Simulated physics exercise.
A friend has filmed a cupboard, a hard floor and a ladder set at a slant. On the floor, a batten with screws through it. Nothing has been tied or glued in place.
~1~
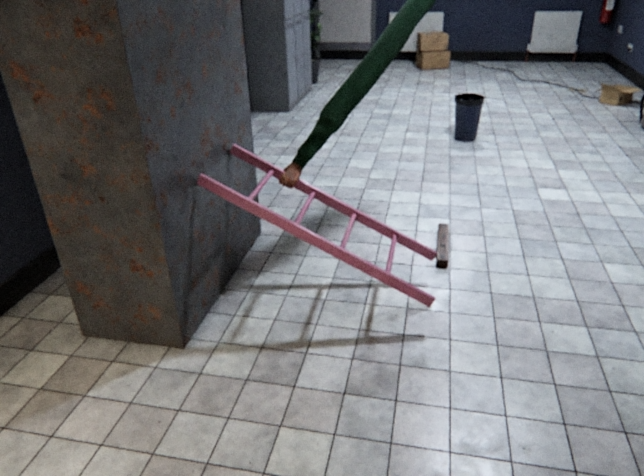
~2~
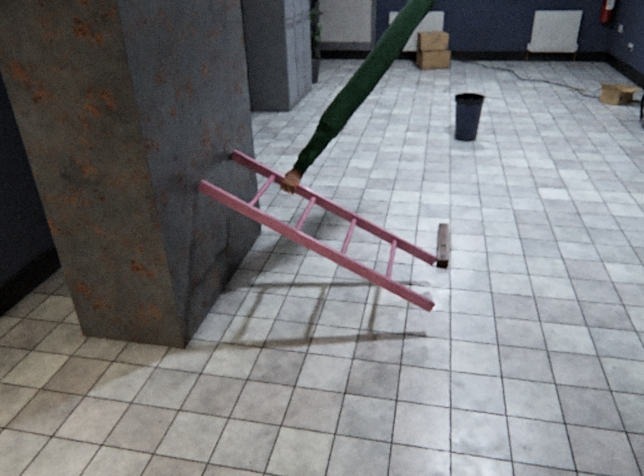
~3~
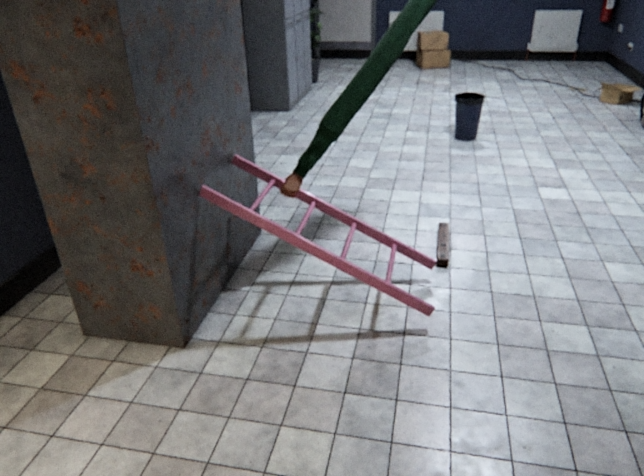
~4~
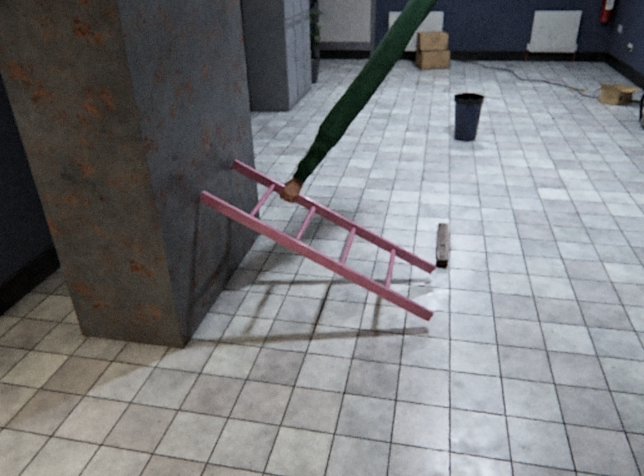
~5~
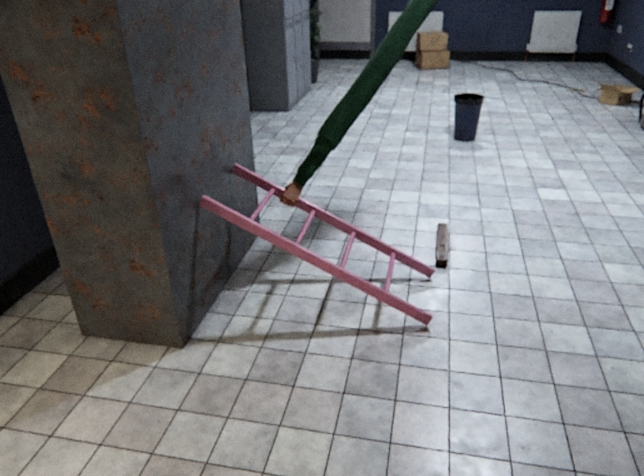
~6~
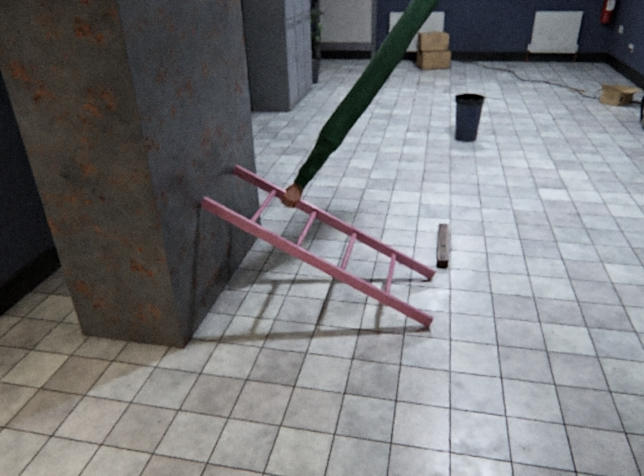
A pink ladder, slanted against a grey rust-marked block and gripped by a green-sleeved arm, lowers slightly until its foot meets the tiled floor, where the hand keeps hold of it beside a small batten.
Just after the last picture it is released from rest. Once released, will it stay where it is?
No.
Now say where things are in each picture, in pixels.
Still on the way; pink ladder (326, 221); batten (443, 244), in the first picture.
Still on the way; pink ladder (327, 226); batten (443, 244), in the second picture.
Still on the way; pink ladder (327, 231); batten (443, 243), in the third picture.
Still on the way; pink ladder (326, 236); batten (443, 244), in the fourth picture.
Still on the way; pink ladder (326, 240); batten (442, 244), in the fifth picture.
In place, still held; pink ladder (327, 241); batten (443, 244), in the sixth picture.
Then, 0.24 s past the last view, pink ladder leaning 10° off how it started near (334, 258).
Then, 0.36 s past the last view, pink ladder leaning 27° off how it started near (341, 288).
Then, 0.56 s past the last view, pink ladder leaning 31° off how it started near (341, 280).
Finally, the pink ladder gives way at the feet, near (342, 288).
